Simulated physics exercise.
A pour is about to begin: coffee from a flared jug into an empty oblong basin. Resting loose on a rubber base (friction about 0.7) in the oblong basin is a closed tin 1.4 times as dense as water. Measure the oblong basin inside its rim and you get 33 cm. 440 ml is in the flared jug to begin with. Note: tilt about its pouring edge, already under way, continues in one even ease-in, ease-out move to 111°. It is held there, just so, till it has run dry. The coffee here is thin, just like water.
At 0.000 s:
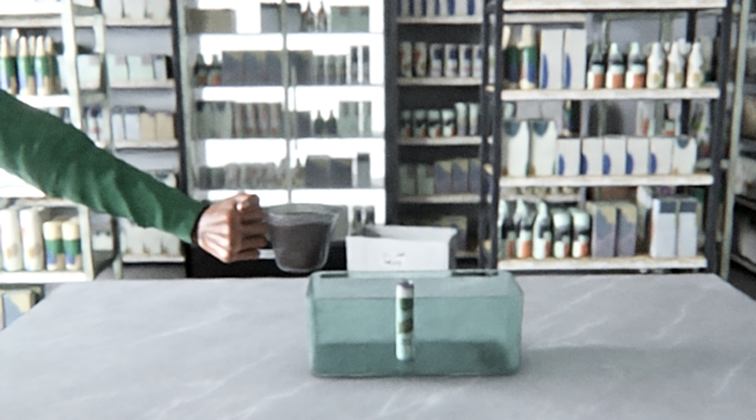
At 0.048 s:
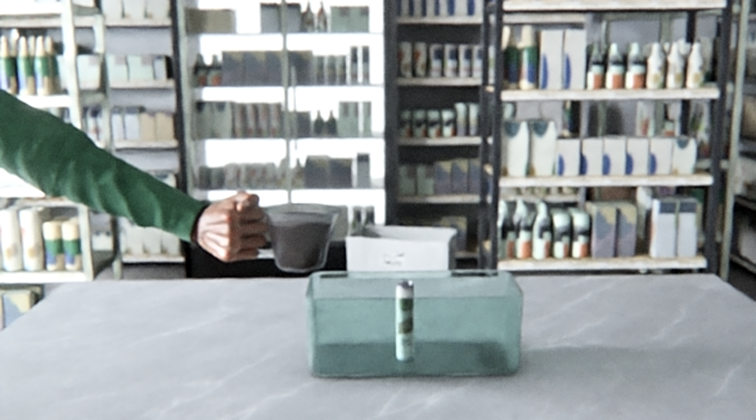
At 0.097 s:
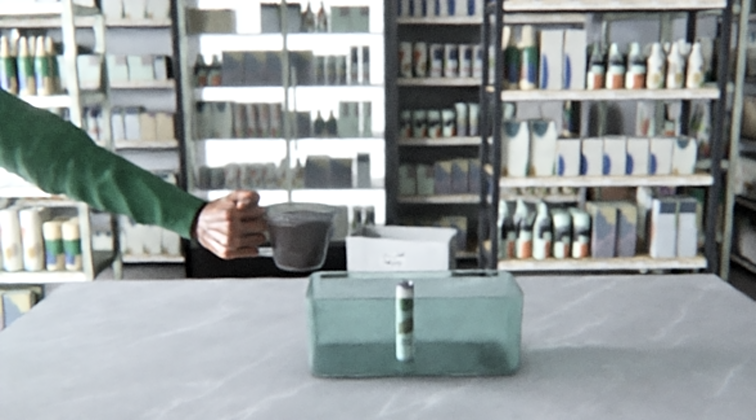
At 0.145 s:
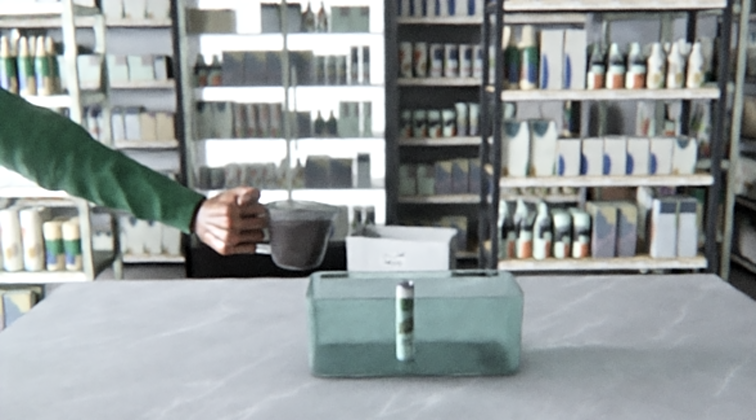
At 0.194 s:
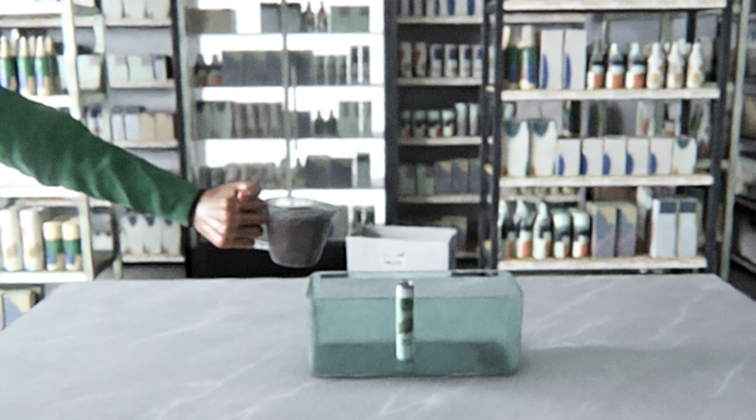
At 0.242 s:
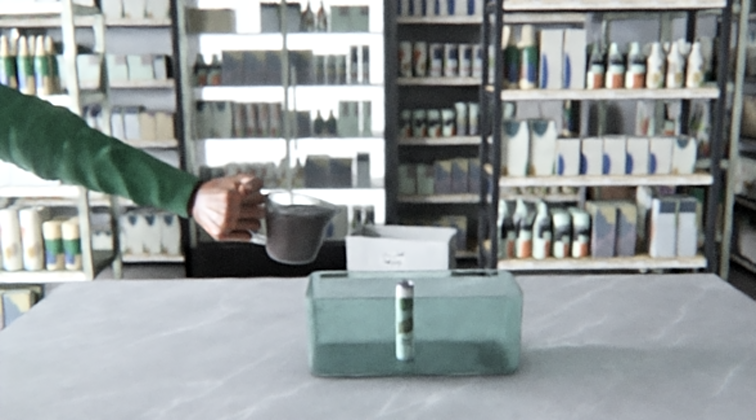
A hand in a green sleeve held a clear jug of dark liquid beside a greenish glass basin on a gray table, first almost still, then slowly tilted it slightly to the right.
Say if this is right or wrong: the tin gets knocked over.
Right, it gets knocked over.
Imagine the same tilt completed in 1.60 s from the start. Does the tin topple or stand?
It tumbles over, then.
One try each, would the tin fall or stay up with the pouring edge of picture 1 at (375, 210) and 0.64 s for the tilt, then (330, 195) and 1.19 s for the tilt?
Try 1: Still standing; try 2: Tipped over.
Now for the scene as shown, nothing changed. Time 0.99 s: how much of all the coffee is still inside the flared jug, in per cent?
What remains is about 7 percent of it all.
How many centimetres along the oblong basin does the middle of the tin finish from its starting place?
In the end the tin's centre has shifted about 8.0 centimetres.
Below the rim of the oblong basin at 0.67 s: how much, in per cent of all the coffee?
Around 9%.
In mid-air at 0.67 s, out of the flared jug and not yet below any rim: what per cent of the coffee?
Roughly 26 %.
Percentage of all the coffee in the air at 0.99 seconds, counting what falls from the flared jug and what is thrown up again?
Roughly 22 per cent.
Then, 0.67 s in, the tilt is 68° and 66 per cent is still to pour; the tin stands where it began.
Then, 0.99 s in, the tilt is 104° and 7 per cent is still to pour; the tin leans 36°.
Then, 1.32 s in, the tilt is 111° and 0 per cent is still to pour; the tin lies on its side.
Then, 1.68 s in, the tilt is 111° and 0 per cent is still to pour; the tin lies on its side.
Finally, the tin lies on its side.
